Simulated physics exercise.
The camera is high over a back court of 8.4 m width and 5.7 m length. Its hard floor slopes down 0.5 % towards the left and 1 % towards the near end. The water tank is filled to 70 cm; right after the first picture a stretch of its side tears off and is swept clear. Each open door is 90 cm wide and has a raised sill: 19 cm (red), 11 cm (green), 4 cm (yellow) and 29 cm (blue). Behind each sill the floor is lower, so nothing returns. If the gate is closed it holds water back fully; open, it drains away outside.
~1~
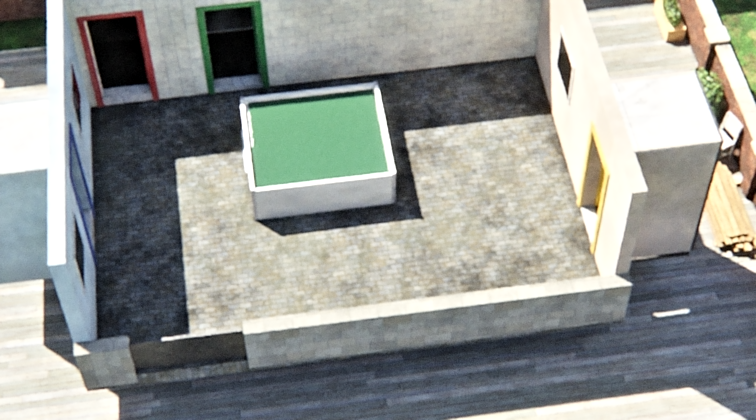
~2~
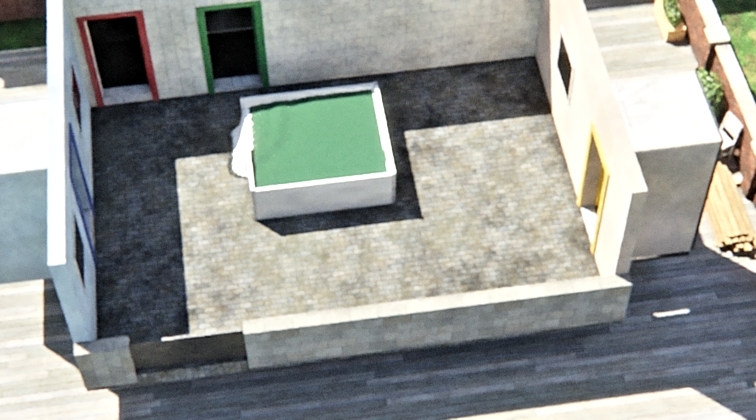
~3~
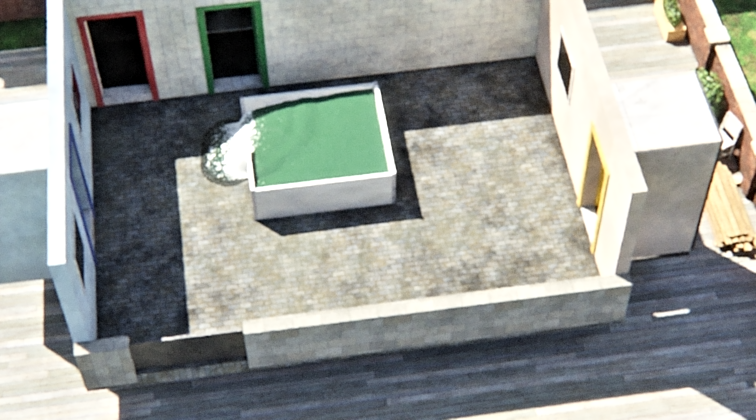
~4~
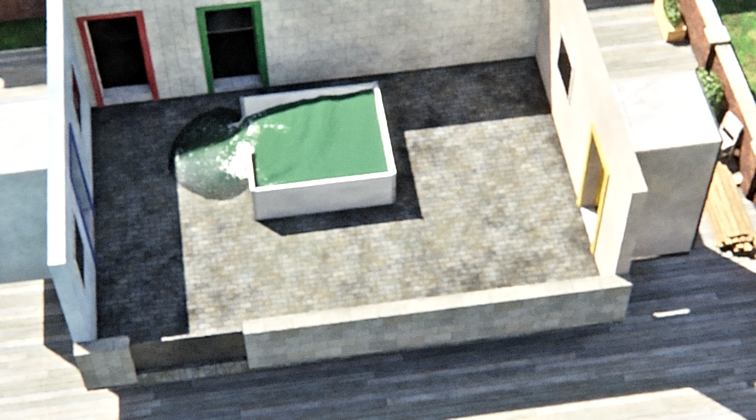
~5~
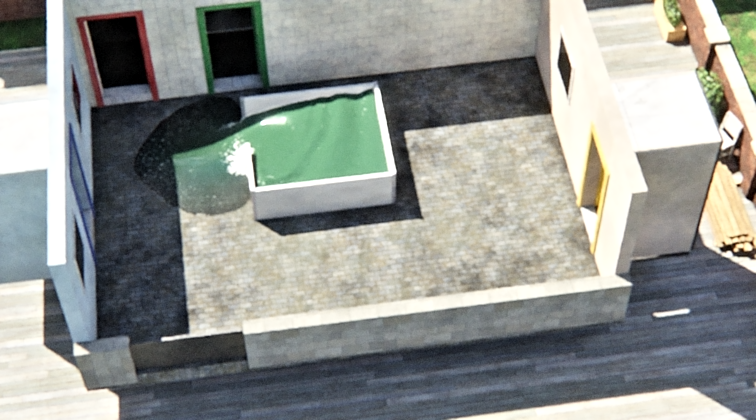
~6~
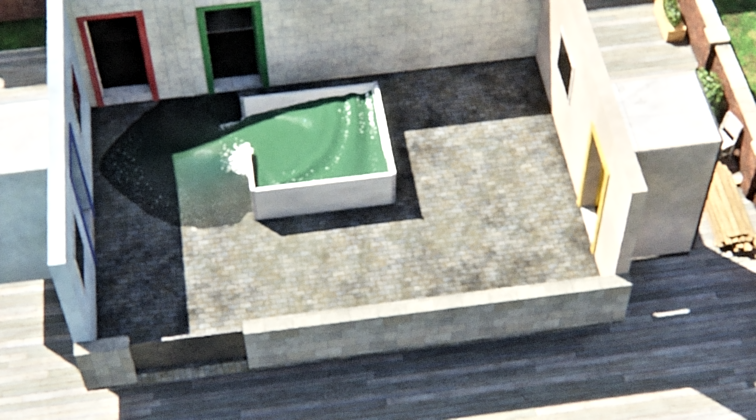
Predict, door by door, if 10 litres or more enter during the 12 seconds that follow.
Within that time: At the red door it passes the limit; at the green door it does not reach the limit; at the yellow door it goes over the limit; at the blue door it keeps below the limit.
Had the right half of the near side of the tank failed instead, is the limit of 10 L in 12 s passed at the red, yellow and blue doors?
Against that limit: Red under, yellow past it, blue under.
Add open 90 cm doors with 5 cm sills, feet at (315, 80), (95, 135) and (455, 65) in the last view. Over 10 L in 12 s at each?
In turn: Below, over, below.
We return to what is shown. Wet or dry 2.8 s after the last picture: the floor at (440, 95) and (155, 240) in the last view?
In that order: Dry, flooded.
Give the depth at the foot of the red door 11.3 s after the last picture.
Some 7.5 cm.
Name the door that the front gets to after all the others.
It is the yellow one.
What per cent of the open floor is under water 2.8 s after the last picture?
About 30 per cent.
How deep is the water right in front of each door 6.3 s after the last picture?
Depths in cm: Red 14, green 6, yellow 0, blue 12.
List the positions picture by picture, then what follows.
The first picture shows still water, 70 cm deep, in the water tank at (316, 138).
In the second picture, water pours out at (248, 140) and has run 0.6 m, to (240, 175); typically 9 cm deep outside, 70 cm at the water tank's back.
In the third picture, water pours out at (249, 142) and has run 0.9 m, to (209, 173); typically 11 cm deep outside, 70 cm at the water tank's back.
In the fourth picture, the front is at (174, 170), 1.4 m from the gap at (249, 143); 2.0 m2 of floor is under water; 70 cm left at the back of the water tank.
In the fifth picture, the front is at (140, 168), 2.0 m from the gap at (249, 142); 3.5 m2 of floor is under water; 70 cm left at the back of the water tank.
In the sixth picture, the front is at (106, 160), 2.6 m from the gap at (249, 142); 5.3 m2 of floor is under water; 64 cm left at the back of the water tank.
Then, 0.7 s after the last picture water covers 20 % of the floor and is deepest (51 cm) near (91, 116); red door 21 cm at the sill, 0 L in, green door 3 cm at the sill, 0 L in, yellow door not reached, blue door 16 cm at the sill, 0 L in.
Then, 1.5 s after the last picture water covers 20 % of the floor and is deepest (44 cm) near (91, 109); red door 33 cm at the sill, 16 L in, green door 3 cm at the sill, 0 L in, yellow door not reached, blue door 21 cm at the sill, 0 L in.
Then, 2.8 s after the last picture water covers 30 % of the floor and is deepest (28 cm) near (99, 357); red door 25 cm at the sill, 77 L in, green door 4 cm at the sill, 0 L in, yellow door not reached, blue door 19 cm at the sill, 0 L in.
Then, 6.3 s after the last picture water covers 75 % of the floor and is deepest (21 cm) near (99, 367); red door 14 cm at the sill, 94 L in, green door 6 cm at the sill, 0 L in, yellow door not reached, blue door 12 cm at the sill, 0 L in.
Then, 11.3 s after the last picture water covers 100 % of the floor and is deepest (14 cm) near (99, 367); red door 8 cm at the sill, 94 L in, green door 3 cm at the sill, 0 L in, yellow door 10 cm at the sill, 88 L in, blue door 8 cm at the sill, 0 L in.
